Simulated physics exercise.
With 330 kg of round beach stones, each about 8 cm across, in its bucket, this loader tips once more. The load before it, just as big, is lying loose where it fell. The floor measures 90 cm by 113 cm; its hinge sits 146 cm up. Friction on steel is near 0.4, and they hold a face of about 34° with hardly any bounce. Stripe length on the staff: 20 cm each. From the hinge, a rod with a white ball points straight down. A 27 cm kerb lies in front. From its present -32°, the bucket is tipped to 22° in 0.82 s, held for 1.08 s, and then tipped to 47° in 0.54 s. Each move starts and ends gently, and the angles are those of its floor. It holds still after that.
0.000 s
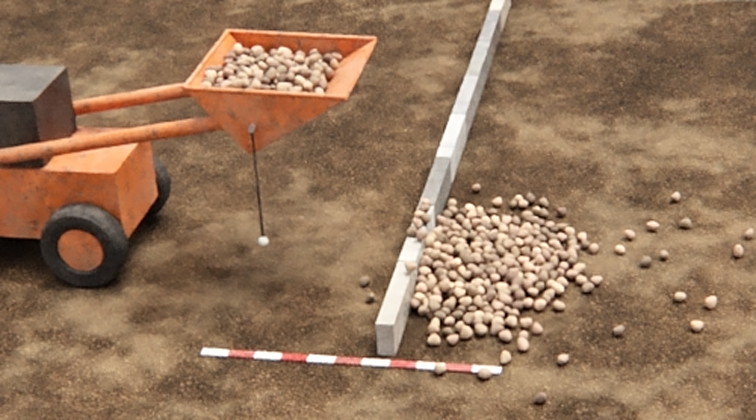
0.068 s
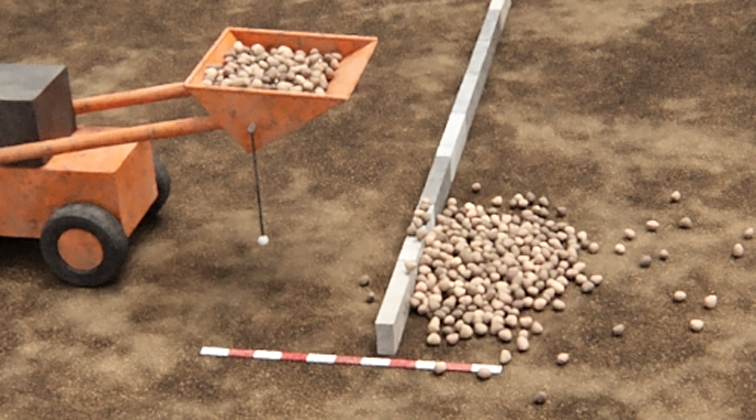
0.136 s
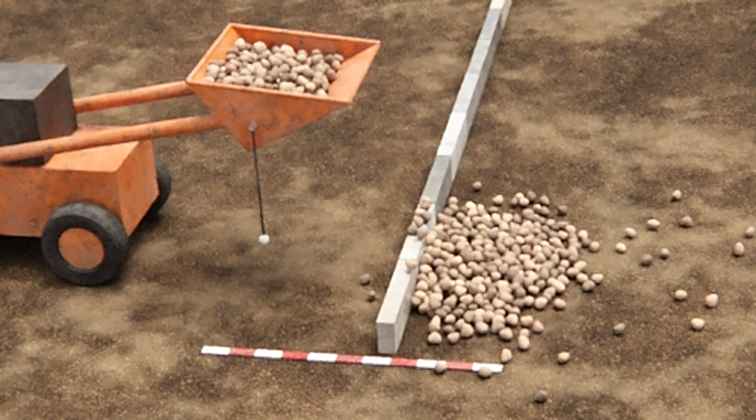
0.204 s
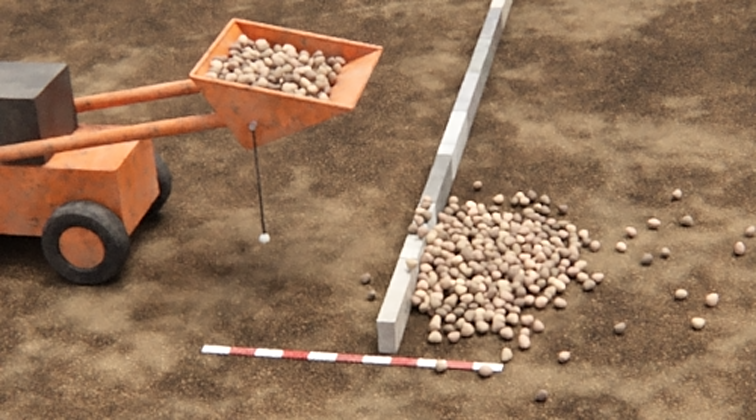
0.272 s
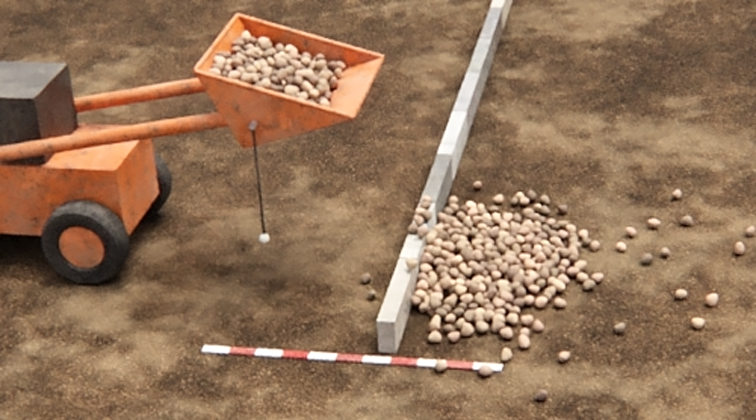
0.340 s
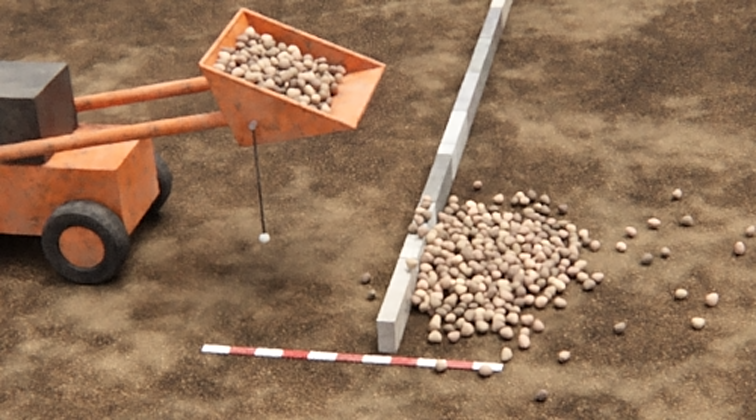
An orange loader's bucket, filled with round beach stones, gradually tilts forward, its rear edge rising and its right lip lowering, while the wheeled body stays still beside a pale kerb with a loose heap of similar stones beyond it.
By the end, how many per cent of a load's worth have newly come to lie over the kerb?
About 56 per cent have newly come to lie there.
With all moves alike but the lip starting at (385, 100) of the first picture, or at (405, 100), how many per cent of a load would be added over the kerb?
Some 95 percent first and 100 percent second.
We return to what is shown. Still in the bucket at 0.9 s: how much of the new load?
That works out to about 100 %.
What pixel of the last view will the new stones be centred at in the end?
Their centre ends up near (433, 250).
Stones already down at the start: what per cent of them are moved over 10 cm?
Roughly 5 percent.
After 0.6 s the floor is at 14°; in per cent of one load, 100 in the bucket, 2 on this side of the kerb, 97 over the kerb; the foremost stones are at (701, 256).
After 0.9 s the floor is at 22°; in per cent of one load, 99 in the bucket, 4 on this side of the kerb, 97 over the kerb; the foremost stones are at (701, 256).
After 2.9 s the floor is at 47°; in per cent of one load, 0 in the bucket, 47 on this side of the kerb, 153 over the kerb; the foremost stones are at (701, 256).
After 5.6 s the floor is at 47°; in per cent of one load, 0 in the bucket, 47 on this side of the kerb, 153 over the kerb; the foremost stones are at (701, 256). Net gain over the kerb, 56.
